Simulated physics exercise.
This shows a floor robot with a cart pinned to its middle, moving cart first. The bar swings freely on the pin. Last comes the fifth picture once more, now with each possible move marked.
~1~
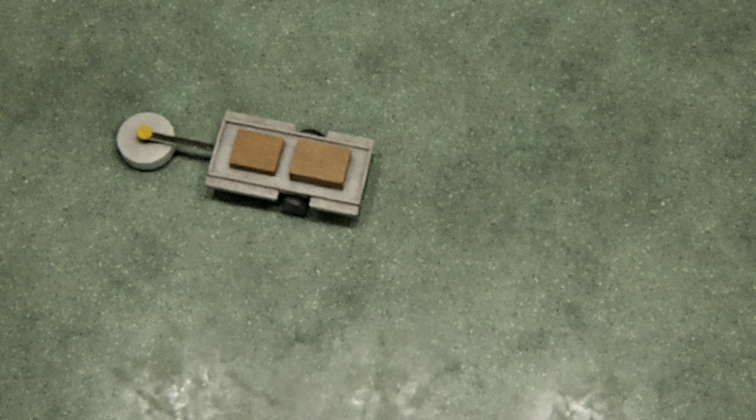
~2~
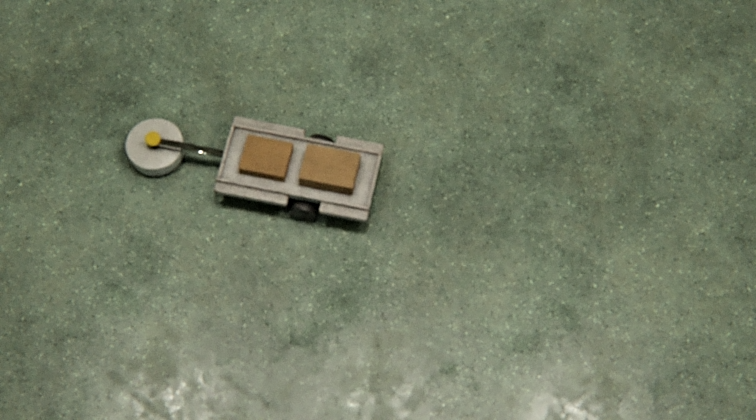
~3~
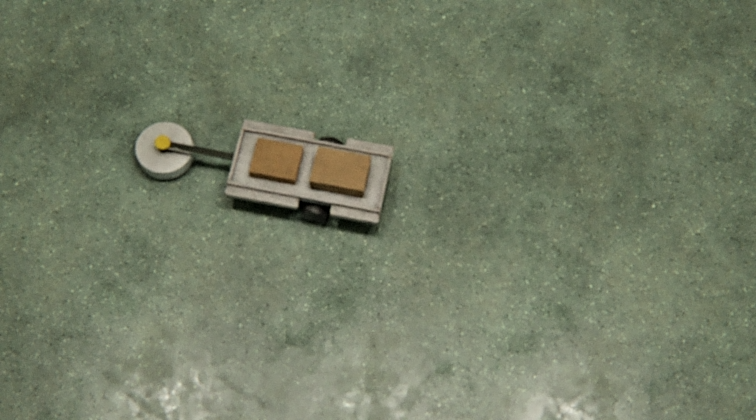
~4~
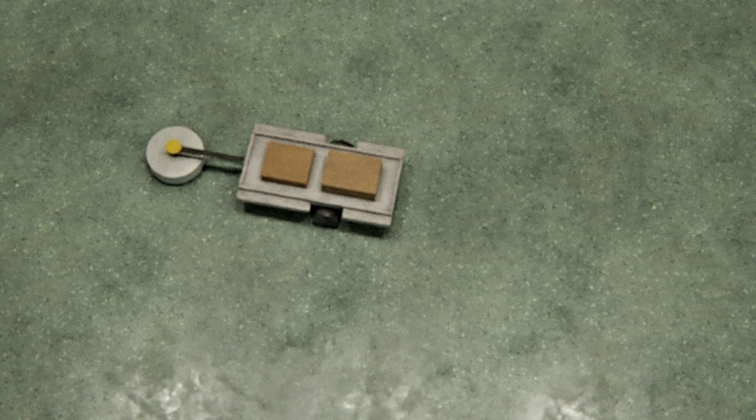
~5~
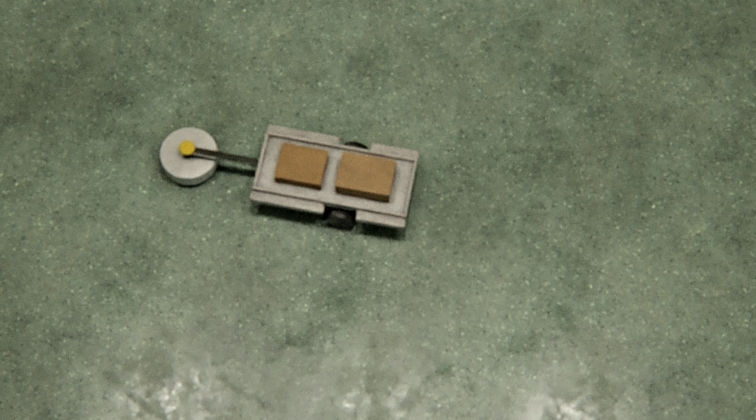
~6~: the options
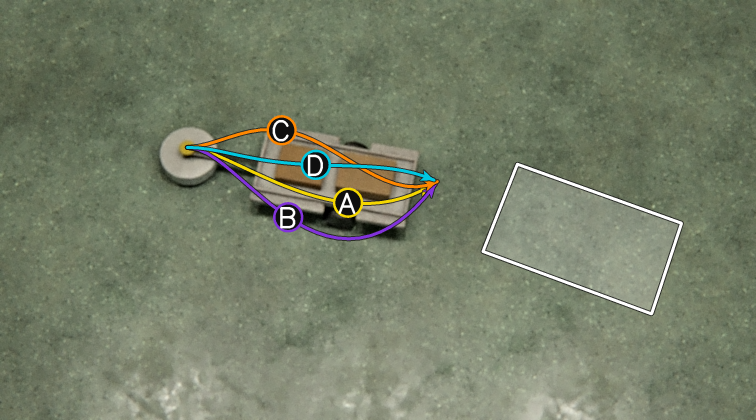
To begin with, a round, pale robot with a yellow pin sits left of a white cart carrying two brown blocks, joined by a dark bar on a green floor. The robot pushes the cart ahead of it a short way right and slightly down, then their path levels out, heading almost straight right.
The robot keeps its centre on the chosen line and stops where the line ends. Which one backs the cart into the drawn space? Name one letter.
Only D brings the cart into the box.
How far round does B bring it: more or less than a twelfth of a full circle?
More.
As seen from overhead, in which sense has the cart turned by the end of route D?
Clockwise.
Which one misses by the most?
The widest miss is B.
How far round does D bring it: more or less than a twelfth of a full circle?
Less.
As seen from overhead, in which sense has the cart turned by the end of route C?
Clockwise.
On the marked copy, A from (187, 147) via (306, 193) to (431, 185); B from (187, 147) via (307, 228) to (435, 184); C from (187, 147) via (312, 139) to (437, 182); D from (187, 147) via (316, 165) to (434, 180); the bay at (583, 237).
With D. Early on, robot (273, 168), cart (421, 192).
Further on, robot (363, 173), cart (509, 212).
At the end, robot (436, 188), cart (581, 236); the cart stands in the bay.
As for the rest, A leaves the cart at (589, 179), out of the bay; B leaves the cart at (568, 121), out of the bay; C leaves the cart at (558, 275), out of the bay.
